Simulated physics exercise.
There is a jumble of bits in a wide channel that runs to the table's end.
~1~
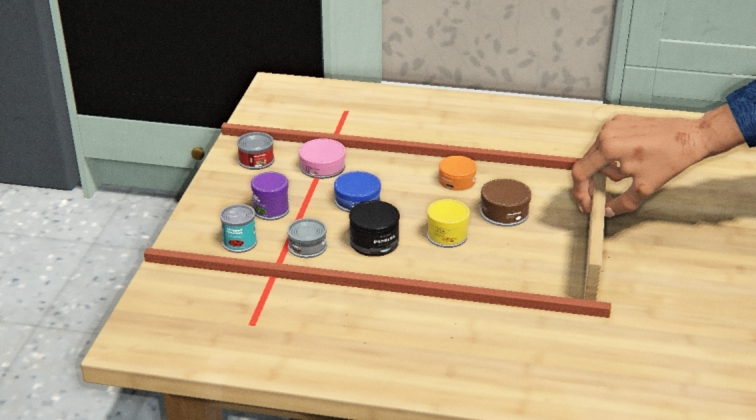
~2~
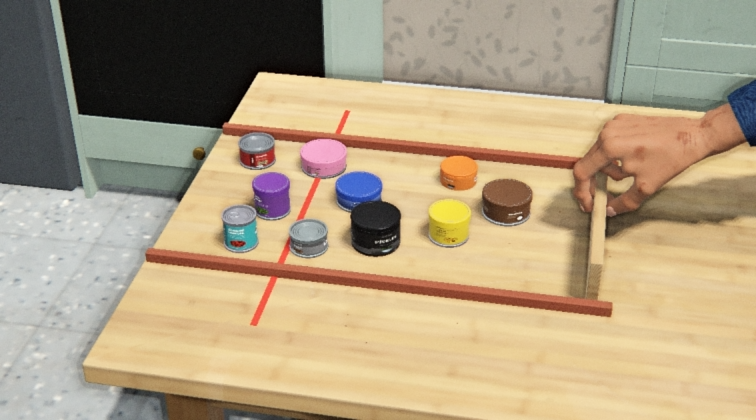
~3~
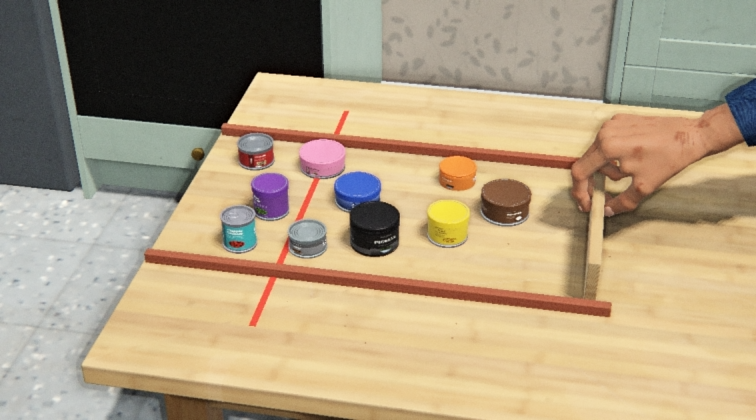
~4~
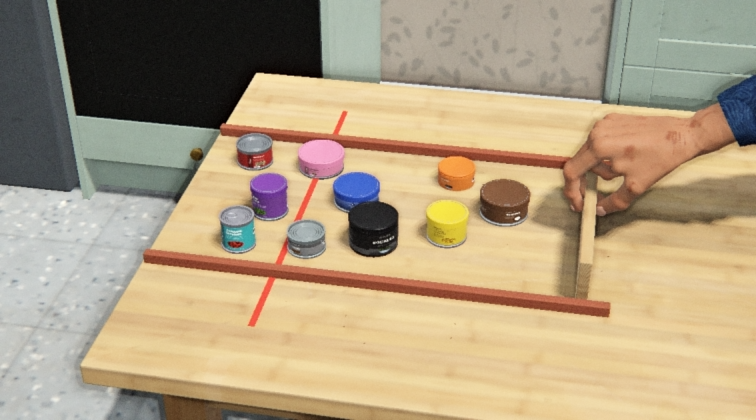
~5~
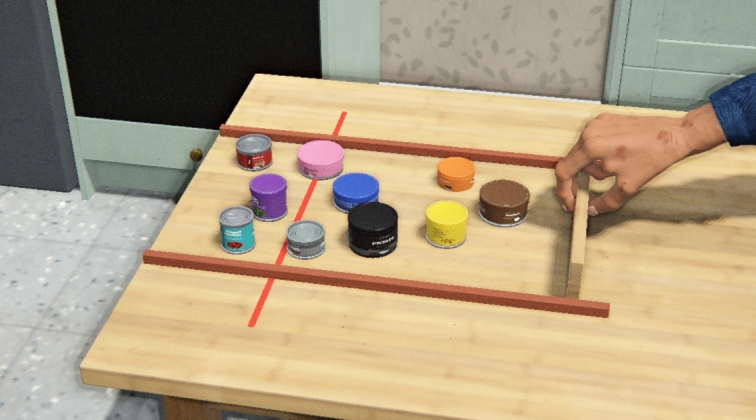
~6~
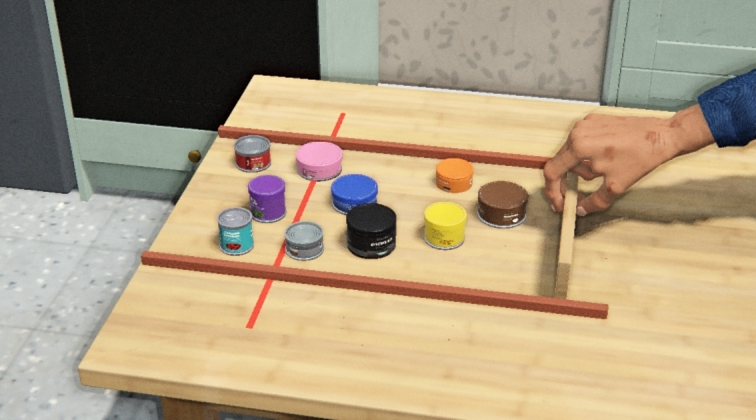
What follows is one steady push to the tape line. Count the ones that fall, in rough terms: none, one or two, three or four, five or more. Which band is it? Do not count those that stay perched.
No drops.
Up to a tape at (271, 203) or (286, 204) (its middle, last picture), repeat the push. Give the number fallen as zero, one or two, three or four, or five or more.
Lab note - count per position: Just one or two; no fall at all.
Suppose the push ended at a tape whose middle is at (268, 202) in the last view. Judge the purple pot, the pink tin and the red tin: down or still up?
Going in order, the purple pot keeps its spot, then the pink tin keeps its spot, then the red tin goes off the edge.
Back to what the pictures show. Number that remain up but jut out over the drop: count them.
So the number is 0.
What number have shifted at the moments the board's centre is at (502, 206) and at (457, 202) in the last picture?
So far 1, and 3 at the second.
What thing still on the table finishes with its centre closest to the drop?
That would be the red tin.
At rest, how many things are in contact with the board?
I count 4 of them.
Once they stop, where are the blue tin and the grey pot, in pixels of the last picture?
The first comes to rest at (239, 183), and the second at (218, 237).
Soon after, none off yet; red tin at rest near (253, 154); turquoise pot at rest near (236, 232); purple pot at rest near (267, 199).
After that, none off yet; red tin at rest near (253, 154); turquoise pot moving near (229, 232); purple pot moving near (256, 202).
In the end, the number that fall off is zero.
